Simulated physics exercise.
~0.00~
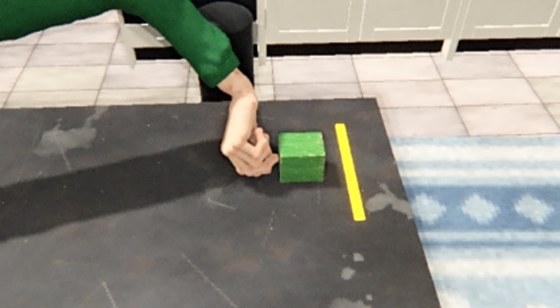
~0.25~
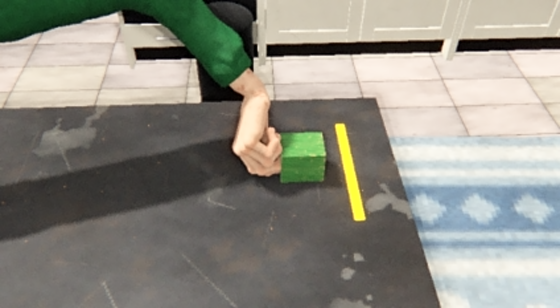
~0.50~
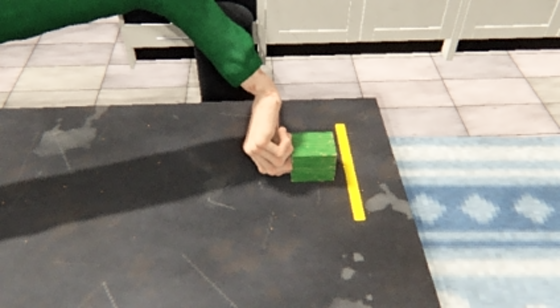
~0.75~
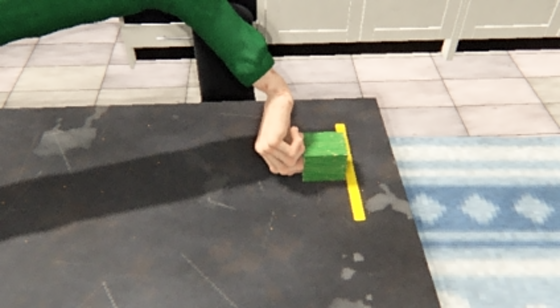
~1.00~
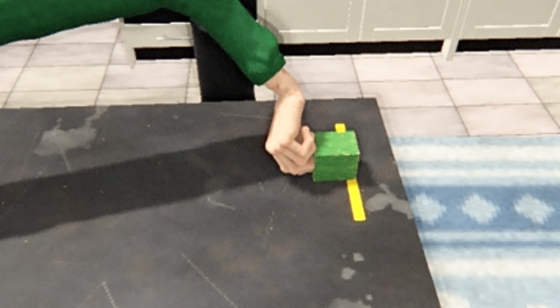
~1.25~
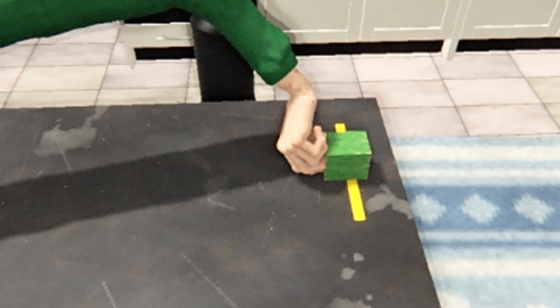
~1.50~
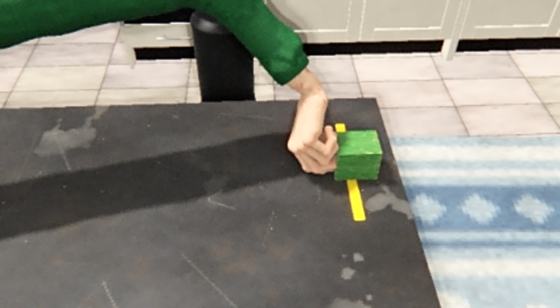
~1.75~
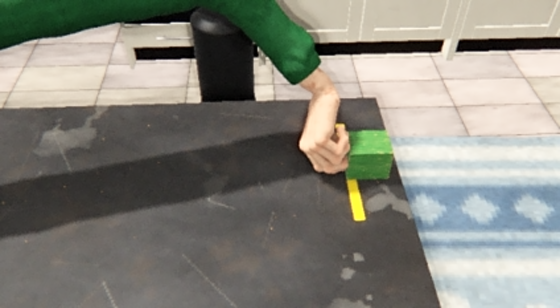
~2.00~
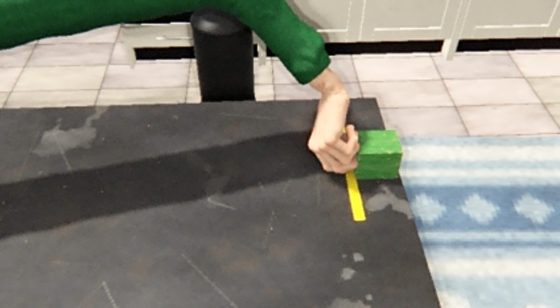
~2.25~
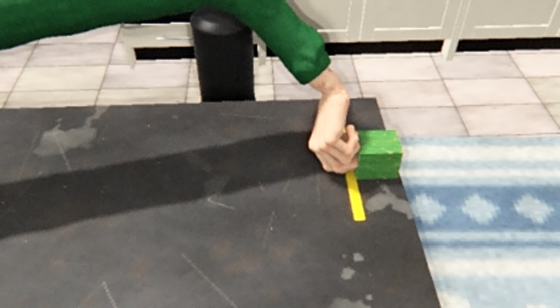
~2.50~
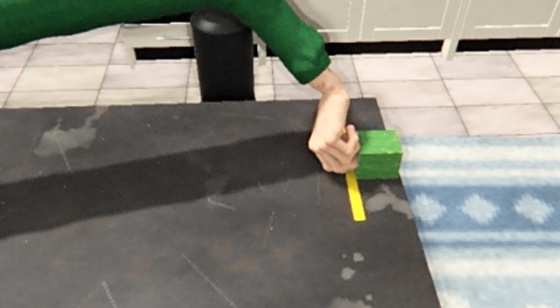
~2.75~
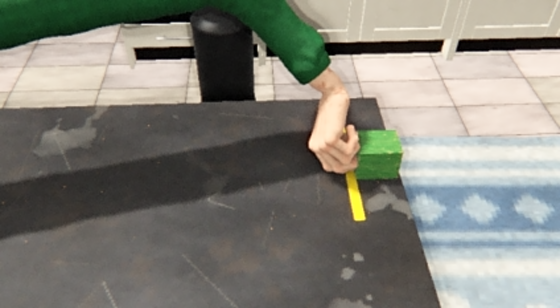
In the video, a hand in a green sleeve pushes a green block rightward across a dark table, moving it over a yellow strip of tape toward the table's edge, where both stop with the block still at the edge beside the hand.
